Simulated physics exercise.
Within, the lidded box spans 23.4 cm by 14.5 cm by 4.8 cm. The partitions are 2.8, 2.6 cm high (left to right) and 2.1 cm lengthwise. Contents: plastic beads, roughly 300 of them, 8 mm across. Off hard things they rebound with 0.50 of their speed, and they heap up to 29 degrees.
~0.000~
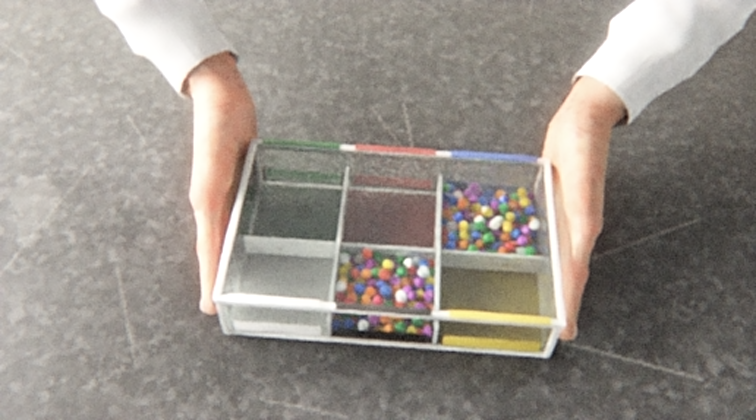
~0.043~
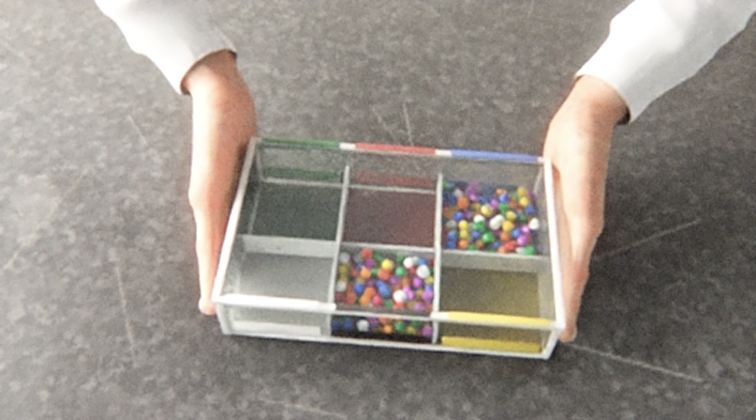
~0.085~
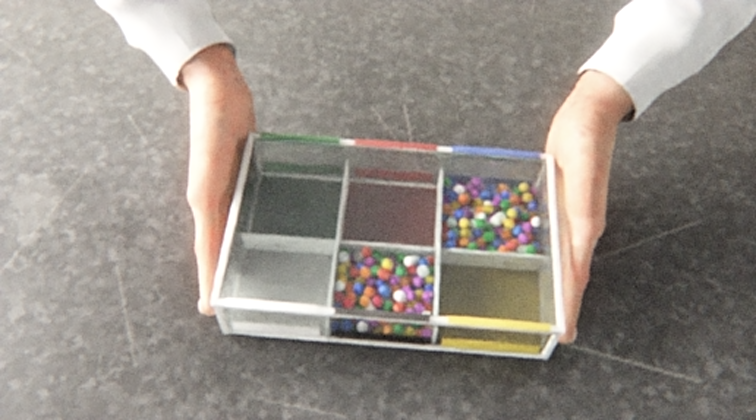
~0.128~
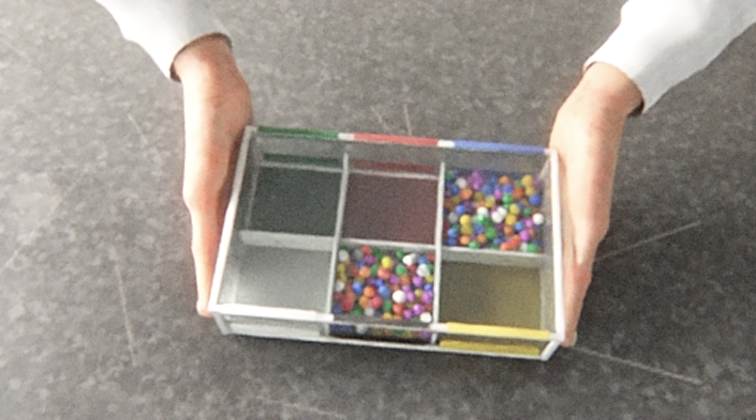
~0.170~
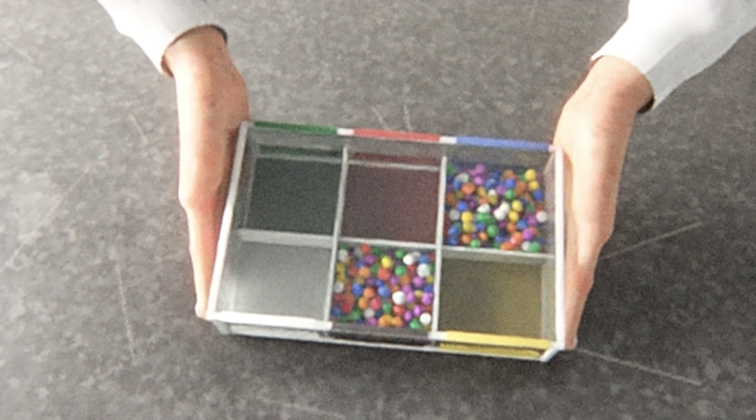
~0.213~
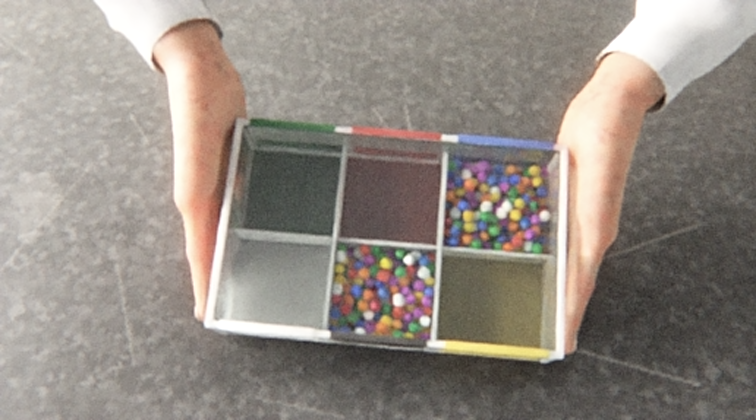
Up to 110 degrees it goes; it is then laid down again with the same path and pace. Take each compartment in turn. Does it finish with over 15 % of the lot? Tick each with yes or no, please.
Red - no; blue - no; green - no; yellow - yes; white - no; black - yes.
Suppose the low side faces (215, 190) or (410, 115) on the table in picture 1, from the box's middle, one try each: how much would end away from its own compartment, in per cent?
That would be close to 95 per cent and then close to 45 per cent.
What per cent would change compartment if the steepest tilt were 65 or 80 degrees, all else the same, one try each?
Roughly 20 percent, then roughly 40 percent.
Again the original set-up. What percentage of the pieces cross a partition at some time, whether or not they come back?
Close to 60 percent.
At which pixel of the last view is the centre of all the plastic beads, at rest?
Once everything settles, the centre is around (440, 315).
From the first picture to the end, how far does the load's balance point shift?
Measured shift: Some 5.0 cm.
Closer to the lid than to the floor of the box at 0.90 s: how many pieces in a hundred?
Around 70 %.
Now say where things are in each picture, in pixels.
Box tilt 0 degrees, front corners at (220, 297) and (559, 322); blue 55 %, black 45 %, in the first picture.
Box tilt 1 degrees, front corners at (219, 298) and (558, 324), in the second picture.
Box tilt 4 degrees, front corners at (218, 301) and (558, 328), lowest corner right front, in the third picture.
Box tilt 10 degrees, front corners at (216, 307) and (557, 335), lowest corner right front, in the fourth picture.
Box tilt 16 degrees, front corners at (215, 314) and (557, 343), lowest corner right front, in the fifth picture.
Box tilt 22 degrees, front corners at (213, 322) and (557, 352), lowest corner right front; blue 55 %, black 45 %. The box's pace is about 145 degrees a second, in the sixth picture.
After 0.90 s, tilt 110 degrees; blue 5 %, yellow 45 %, black 45 %.
After 1.36 s, tilt 47 degrees; yellow 50 %, white 5 %, black 45 %.
Then, at 1.89 s, tilt 0 degrees; yellow 50 %, white 5 %, black 45 %.
By 2.3 s all is still; red 0 %, blue 0 %, green 0 %, yellow 50 %, white 5 %, black 45 %.
